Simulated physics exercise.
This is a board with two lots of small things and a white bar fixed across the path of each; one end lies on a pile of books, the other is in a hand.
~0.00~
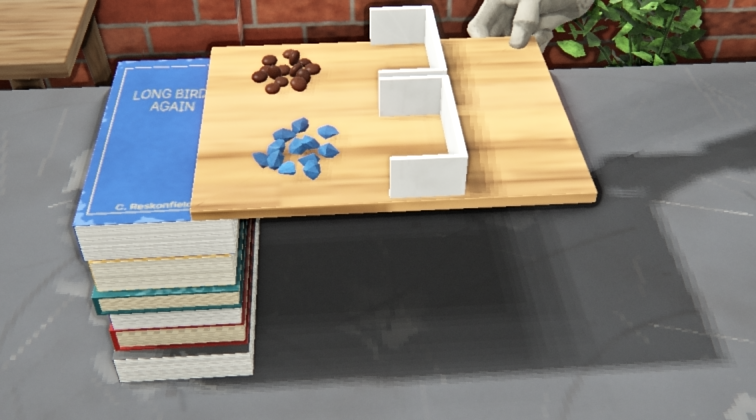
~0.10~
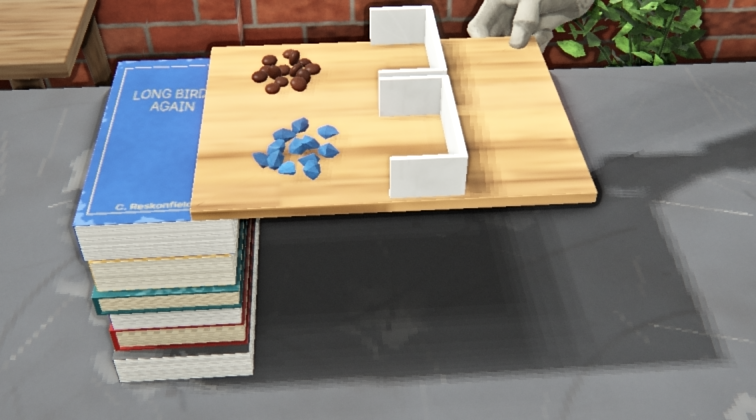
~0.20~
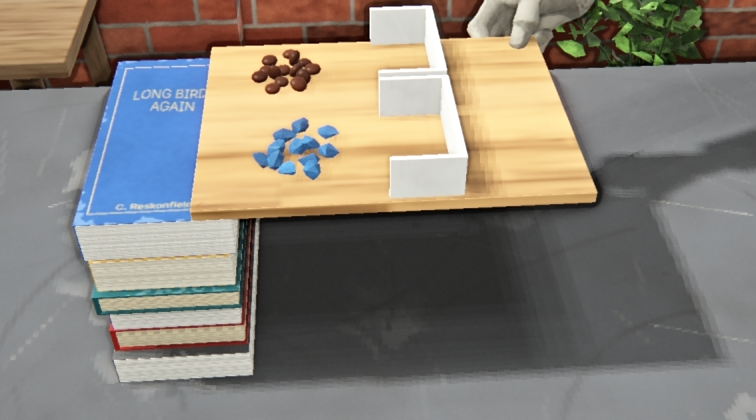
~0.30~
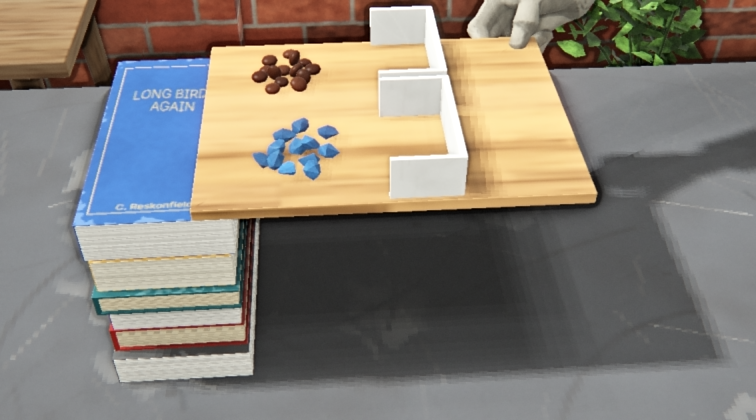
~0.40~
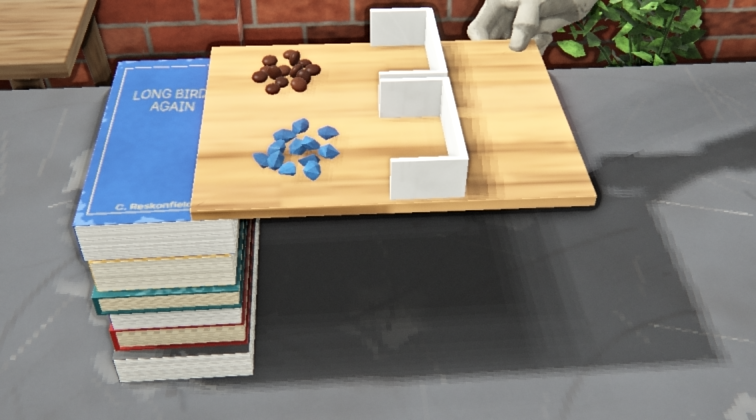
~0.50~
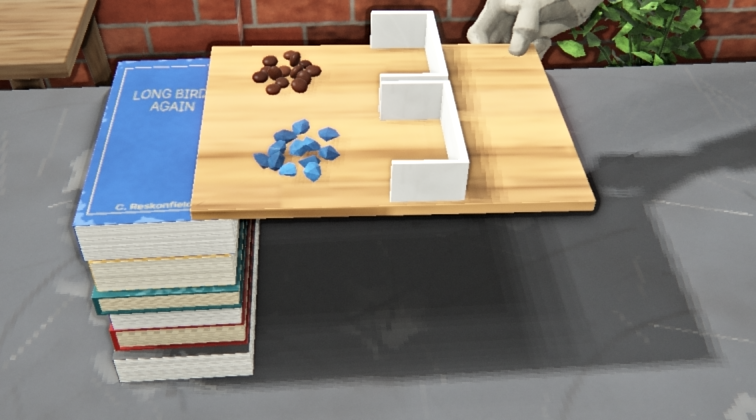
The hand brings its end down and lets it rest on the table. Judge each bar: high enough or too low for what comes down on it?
The bar for the front portion is high enough, the bar for the back portion is high enough.
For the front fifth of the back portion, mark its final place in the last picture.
Centre near (390, 174) px.
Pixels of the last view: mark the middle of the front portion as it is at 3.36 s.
It will be centred somewhere around (395, 248).
After 1.36 s, board sloping at 16°; front portion where it was; back portion where it was.
After 2.27 s, board sloping at 31°; front portion has reached its bar; back portion has reached its bar.
After 3.36 s, board resting at 41°; front portion has reached its bar; back portion has reached its bar.
At rest (3.6 s), board resting at 41°; front portion gathered behind its bar; back portion gathered behind its bar.
